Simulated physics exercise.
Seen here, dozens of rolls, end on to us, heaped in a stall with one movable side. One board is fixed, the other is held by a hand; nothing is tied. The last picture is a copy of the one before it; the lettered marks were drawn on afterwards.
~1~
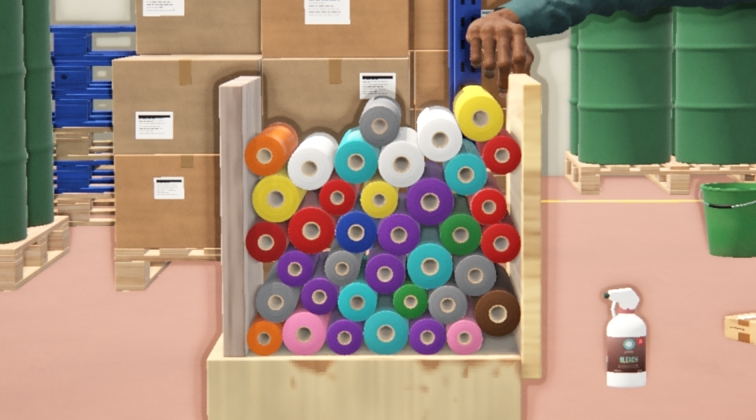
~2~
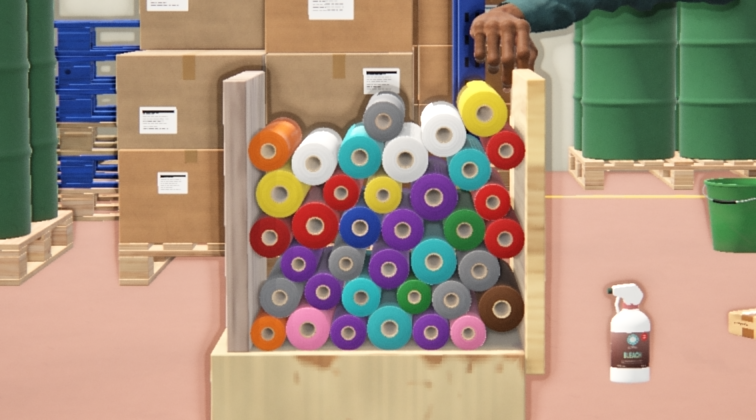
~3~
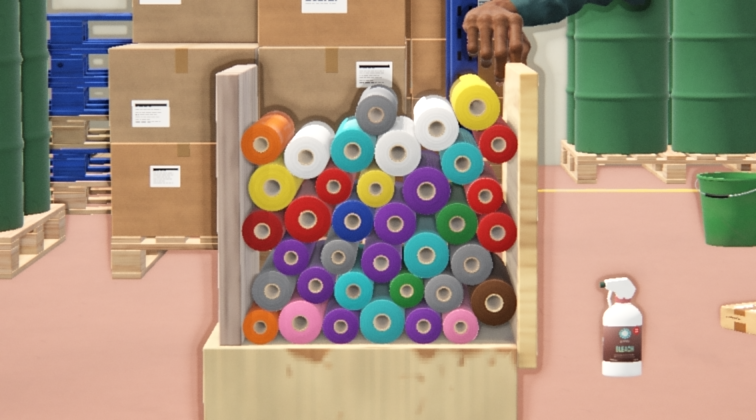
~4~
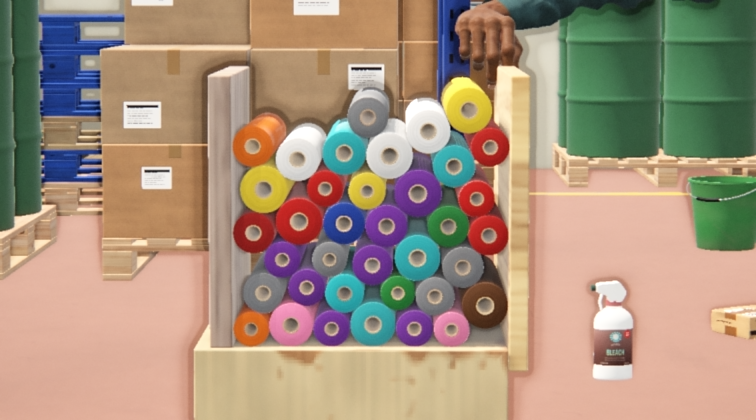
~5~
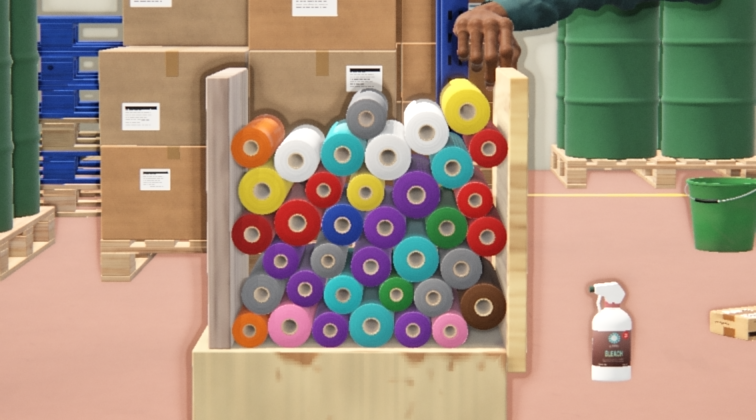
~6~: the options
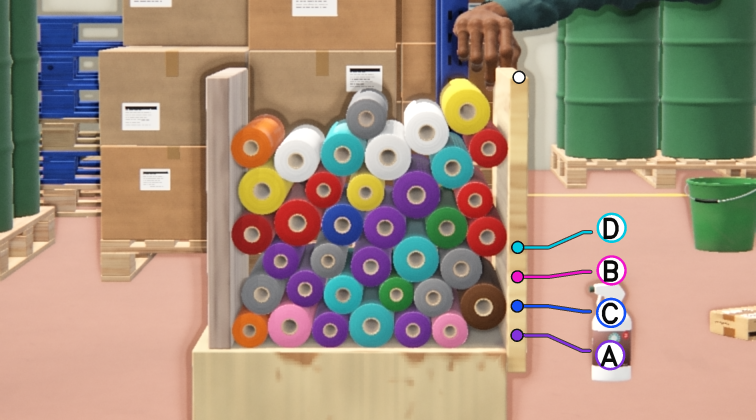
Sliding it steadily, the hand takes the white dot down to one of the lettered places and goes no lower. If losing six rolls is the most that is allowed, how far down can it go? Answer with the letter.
The lowest mark that will do is D.
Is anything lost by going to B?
At B: Yes.
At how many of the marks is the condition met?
One of the four.
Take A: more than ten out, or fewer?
More than ten.
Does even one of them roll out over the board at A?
Yes.
On the marked copy, A at (517, 335); B at (517, 277); C at (517, 306); D at (518, 247); the white dot at (519, 78).
Taking D. A third of the way, top of the board (509, 153).
Two thirds of the way, top of the board (508, 239).
When it is over, top of the board (508, 246), four out over the board.
As for the rest, A more than six out over the board; B more than six out over the board; C more than six out over the board.
